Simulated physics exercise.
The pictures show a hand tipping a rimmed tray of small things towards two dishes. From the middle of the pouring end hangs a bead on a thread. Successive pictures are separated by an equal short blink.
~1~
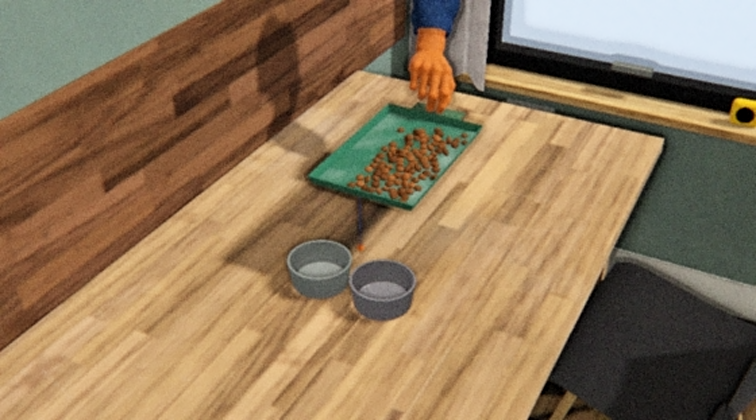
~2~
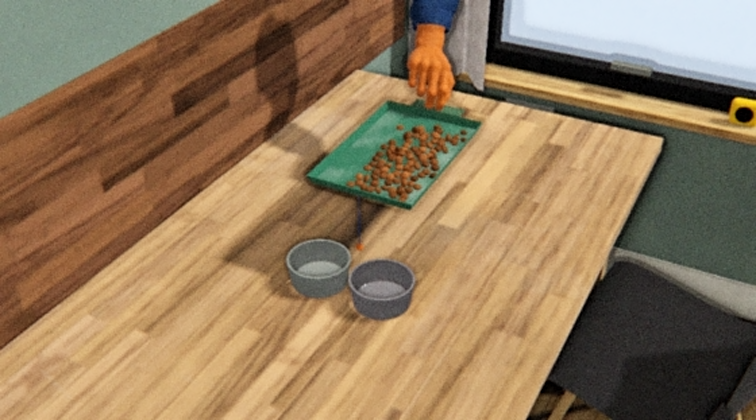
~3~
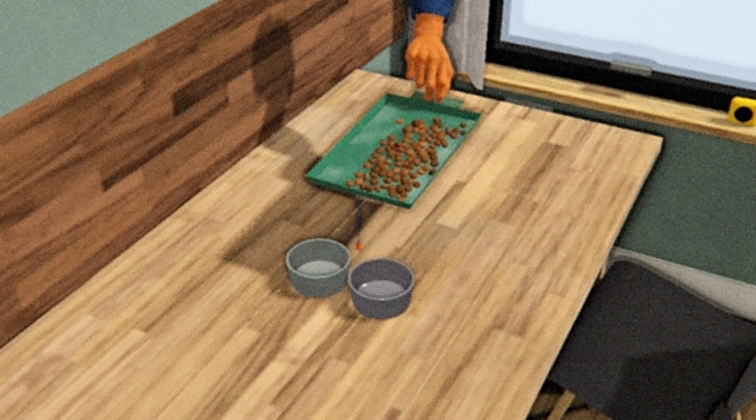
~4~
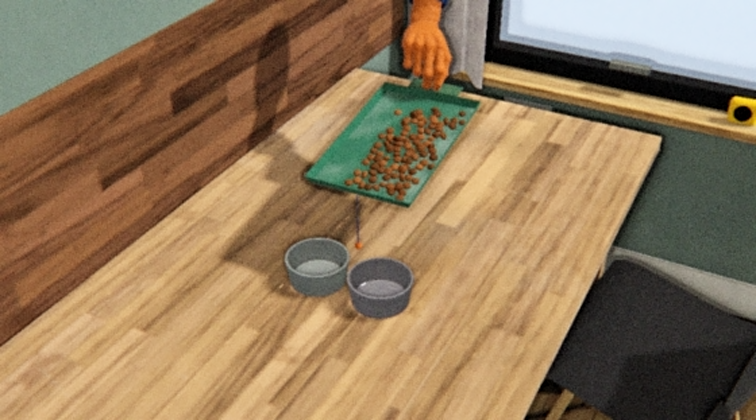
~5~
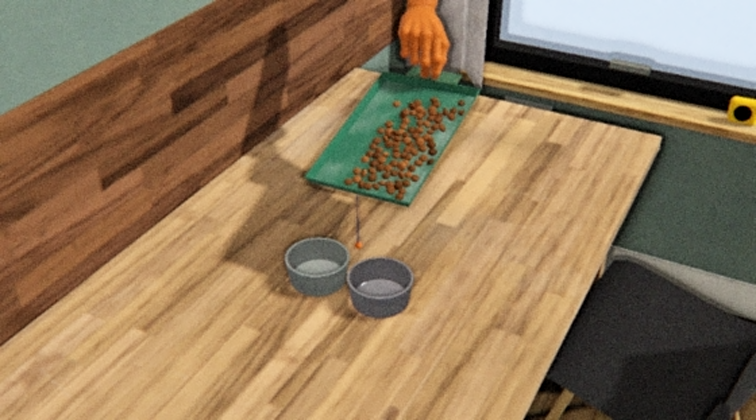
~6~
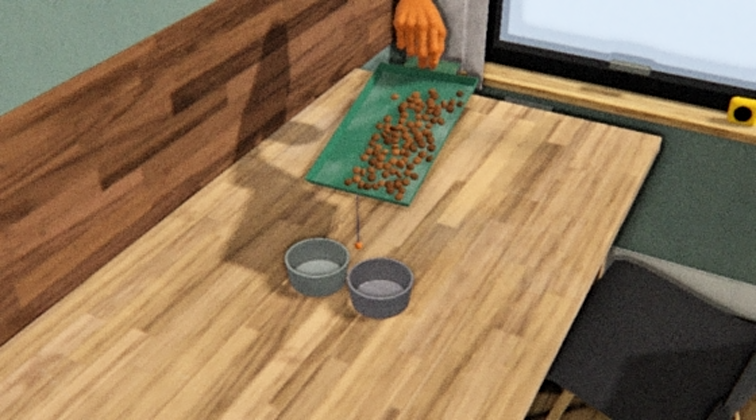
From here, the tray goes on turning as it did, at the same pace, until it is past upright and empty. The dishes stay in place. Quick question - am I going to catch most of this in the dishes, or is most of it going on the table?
The amount caught is going to be bigger than the amount missed.
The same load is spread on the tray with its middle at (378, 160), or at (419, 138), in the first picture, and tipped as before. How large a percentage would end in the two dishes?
Close to 90 per cent, followed by close to 60 per cent.
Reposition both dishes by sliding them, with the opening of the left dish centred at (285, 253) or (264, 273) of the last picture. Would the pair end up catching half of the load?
First over half, then the smaller part.
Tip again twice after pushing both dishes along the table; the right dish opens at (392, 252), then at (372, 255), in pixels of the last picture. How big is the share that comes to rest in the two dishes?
Approximately 0 percent, followed by approximately 10 percent.
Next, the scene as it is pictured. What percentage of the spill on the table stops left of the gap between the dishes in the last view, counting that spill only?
I'd put it at close to 90 per cent.
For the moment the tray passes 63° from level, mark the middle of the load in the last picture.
The load's middle is around (348, 190).
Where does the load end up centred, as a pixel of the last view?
Close to (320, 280) in the last view.
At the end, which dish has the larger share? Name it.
The one to the left is fuller.
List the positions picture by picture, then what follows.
The first frame shows corners of the pouring end near (313, 175) and (411, 203), level; middle of the load near (414, 163), bits of dog kibble; left dish near (304, 285); right dish near (368, 307); bead on its thread near (360, 248).
The second frame shows corners of the pouring end near (312, 174) and (410, 202), level; middle of the load near (414, 161).
The third frame shows corners of the pouring end near (311, 174) and (409, 201), tipped barely, lowest at the left corner; middle of the load near (413, 157).
The fourth frame shows corners of the pouring end near (310, 175) and (408, 200), tipped a little, lowest at the left corner; middle of the load near (412, 151).
The fifth frame shows corners of the pouring end near (309, 175) and (407, 200), tipped a little, lowest at the left corner; middle of the load near (411, 145).
The sixth frame shows corners of the pouring end near (309, 177) and (407, 200), tipped clearly, lowest at the left corner; middle of the load near (410, 141); left dish near (302, 283); right dish near (365, 305).
Shortly afterwards, tray tipped steeply; near two thirds on the tray; only a few in the left dish; near a quarter in the air.
Next, tray tipped past a quarter turn; only a few on the tray; near a quarter in the right dish; near half in the left dish; near a quarter outside both; a little in the air.
Some moments later, tray tipped past a quarter turn; near a quarter in the right dish; near half in the left dish; near a quarter outside both.
In the end, tray tipped past a quarter turn; near a quarter in the right dish; near half in the left dish; near a quarter outside both.
